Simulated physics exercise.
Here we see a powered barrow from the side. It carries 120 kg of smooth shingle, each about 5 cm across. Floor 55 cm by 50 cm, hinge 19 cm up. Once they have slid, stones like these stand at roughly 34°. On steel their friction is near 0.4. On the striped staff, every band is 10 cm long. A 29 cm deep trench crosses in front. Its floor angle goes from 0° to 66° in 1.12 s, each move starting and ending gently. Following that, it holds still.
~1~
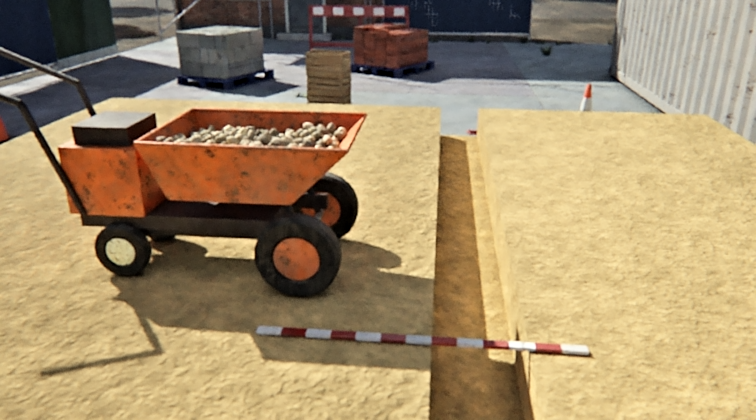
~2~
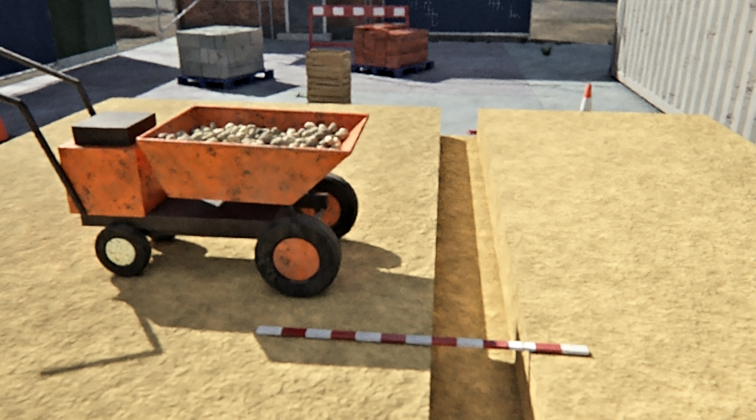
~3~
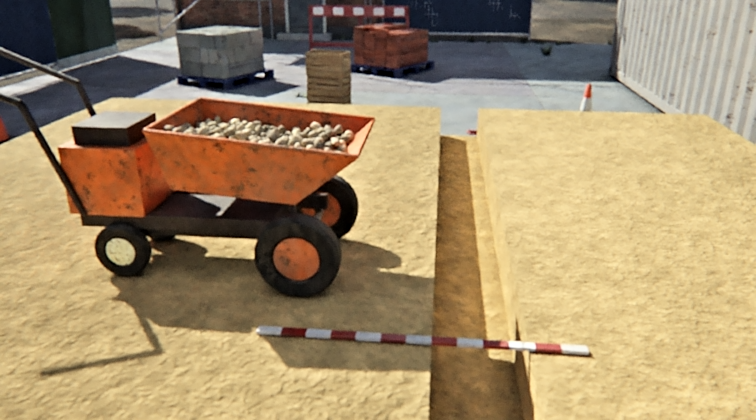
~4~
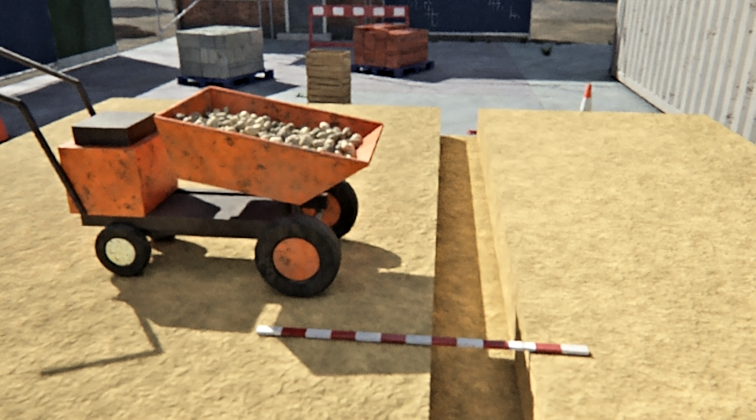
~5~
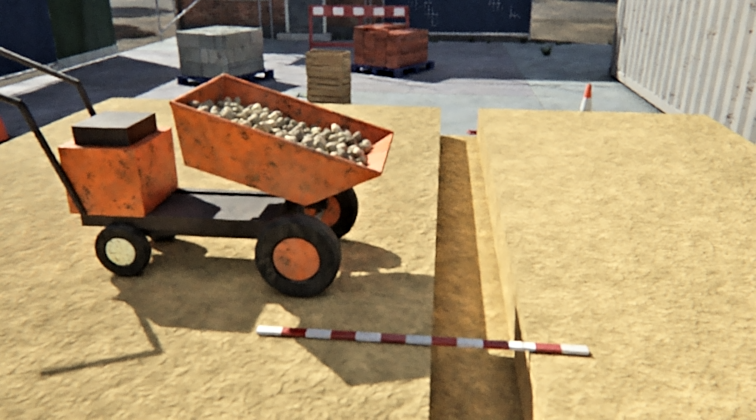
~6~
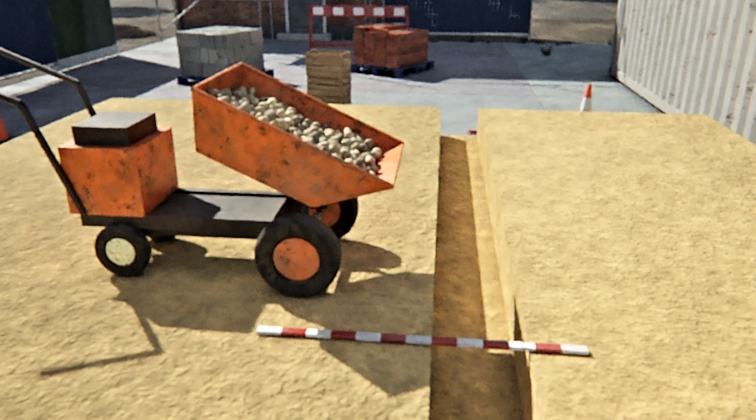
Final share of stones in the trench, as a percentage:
99 per cent.
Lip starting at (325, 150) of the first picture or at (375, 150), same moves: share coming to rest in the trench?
Near 95 per cent from the first place, 85 from the second.
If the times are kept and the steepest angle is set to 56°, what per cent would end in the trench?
Roughly 100%.
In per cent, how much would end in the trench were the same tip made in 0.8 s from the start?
I'd put it at roughly 95 per cent.
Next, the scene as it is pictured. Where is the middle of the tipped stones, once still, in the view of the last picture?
Resting centre: About (476, 311).
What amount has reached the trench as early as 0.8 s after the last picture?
By that moment, roughly 45 per cent of the load.
Then, 0.4 s after the last picture the floor is at 56°, 100 % in the tray; the foremost stones are at (420, 218).
Then, 0.8 s after the last picture the floor is at 66°, 55 % in the tray, 1 % short of the trench, 44 % in the trench; the foremost stones are at (508, 329).
Then, 1.1 s after the last picture the floor is at 66°, 15 % in the tray, 1 % short of the trench, 83 % in the trench, 1 % past the trench; the foremost stones are at (555, 267).
Then, 3.0 s after the last picture the floor is at 66°, 0 % in the tray, 99 % in the trench, 1 % past the trench; the foremost stones are at (590, 270).
